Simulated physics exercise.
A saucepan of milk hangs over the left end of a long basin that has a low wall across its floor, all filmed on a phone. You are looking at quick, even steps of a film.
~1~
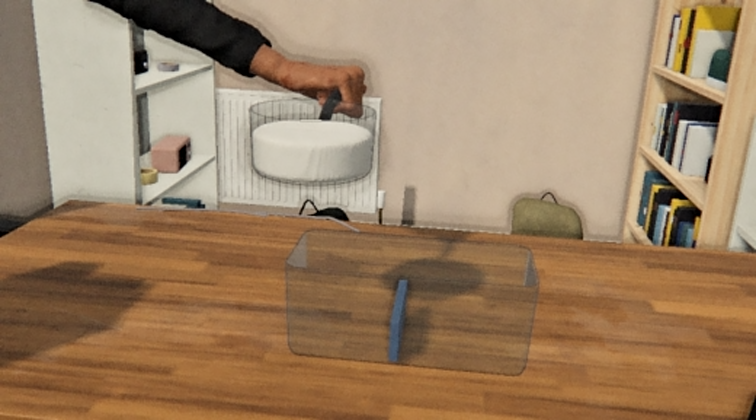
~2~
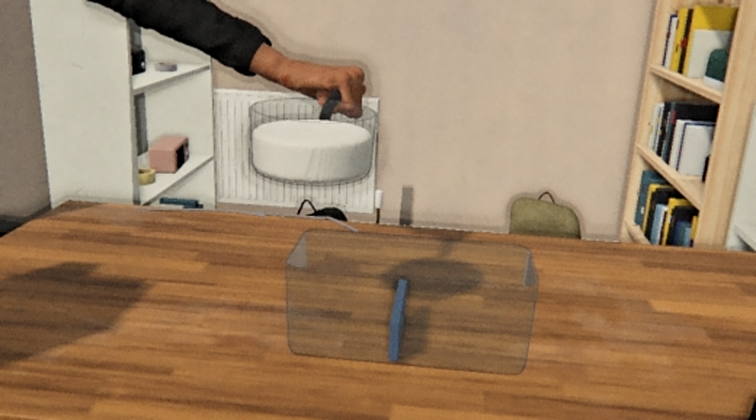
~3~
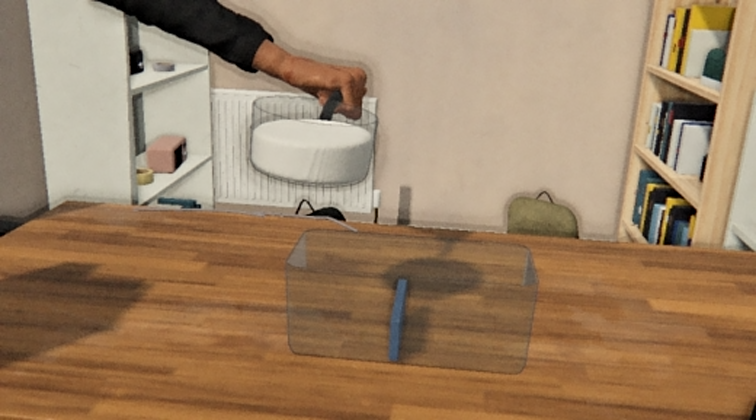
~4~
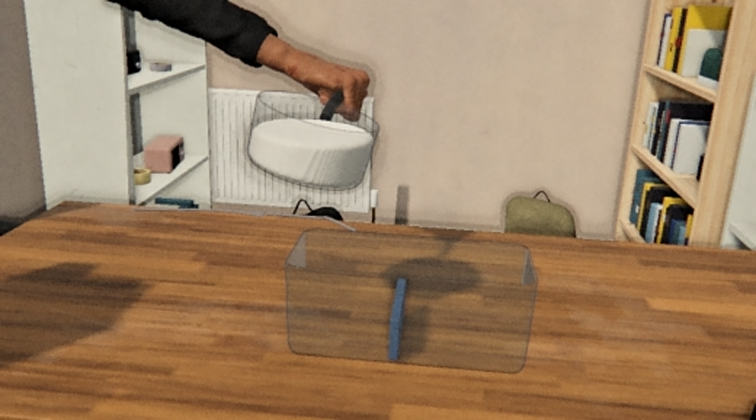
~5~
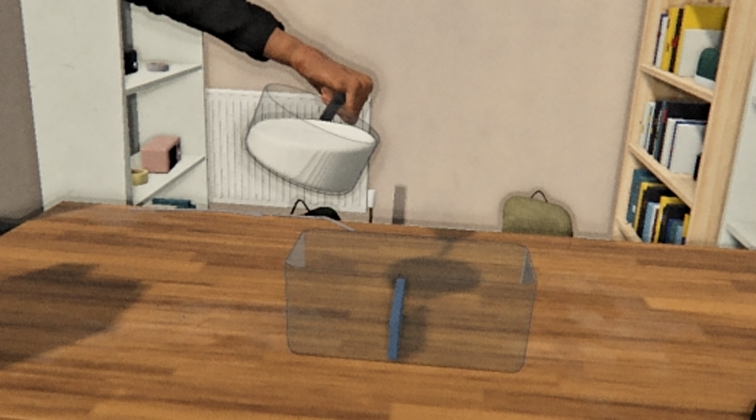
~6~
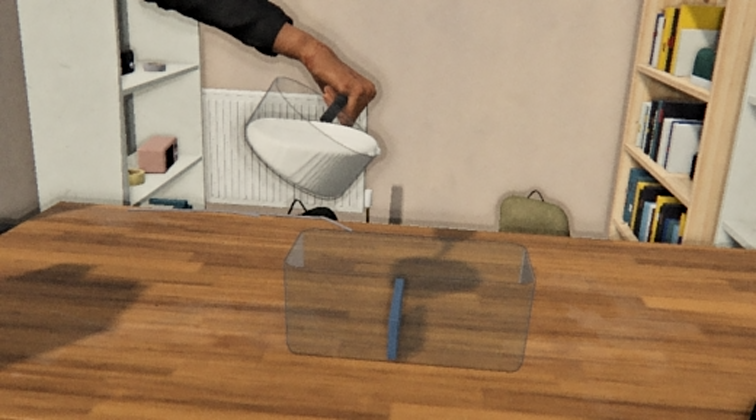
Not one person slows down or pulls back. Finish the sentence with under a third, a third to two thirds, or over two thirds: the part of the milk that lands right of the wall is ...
It is a third to two thirds.
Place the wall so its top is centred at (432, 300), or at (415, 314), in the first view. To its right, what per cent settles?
About 5 % for the first and about 30 % for the second.
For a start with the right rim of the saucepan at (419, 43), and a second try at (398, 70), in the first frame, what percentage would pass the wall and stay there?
The first start yields 85 per cent, the second 70 per cent.
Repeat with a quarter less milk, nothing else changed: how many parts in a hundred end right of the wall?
Best guess: Around 35 %.
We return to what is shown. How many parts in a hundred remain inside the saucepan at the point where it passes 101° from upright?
Still holding around 20 %, give or take.
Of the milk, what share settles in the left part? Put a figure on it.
Near 50 %.
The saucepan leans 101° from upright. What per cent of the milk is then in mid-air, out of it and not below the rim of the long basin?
Share: Approx. 40 %.
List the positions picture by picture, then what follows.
In the first picture, tilt 0°; pouring edge (375, 115); surface from (256, 127) to (372, 135); the long basin's rim runs from (296, 247) to (534, 267); the wall's top is at (400, 301).
In the second picture, tilt 2°; pouring edge (375, 117); surface from (256, 127) to (372, 135).
In the third picture, tilt 6°; pouring edge (377, 122); surface from (257, 126) to (372, 137).
In the fourth picture, tilt 13°; pouring edge (378, 130); surface from (256, 126) to (374, 138).
In the fifth picture, tilt 23°; pouring edge (378, 142); surface from (253, 125) to (376, 139).
In the sixth picture, tilt 35°; pouring edge (375, 155); surface from (251, 122) to (372, 145); 1 per cent is over the edge.
A moment on, the saucepan is tipped right over and 22 per cent is still to pour, 6 is left of the wall and 33 right of it.
Next, the saucepan is tipped right over and 2 per cent is still to pour, 43 is left of the wall and 48 right of it.
Then the saucepan is tipped right over and 0 per cent is still to pour, 51 is left of the wall and 48 right of it.
Later the saucepan is tipped right over and 0 per cent is still to pour, 51 is left of the wall and 48 right of it.
Finally, 51 per cent lies left of the wall, 48 right of it and 1 outside.
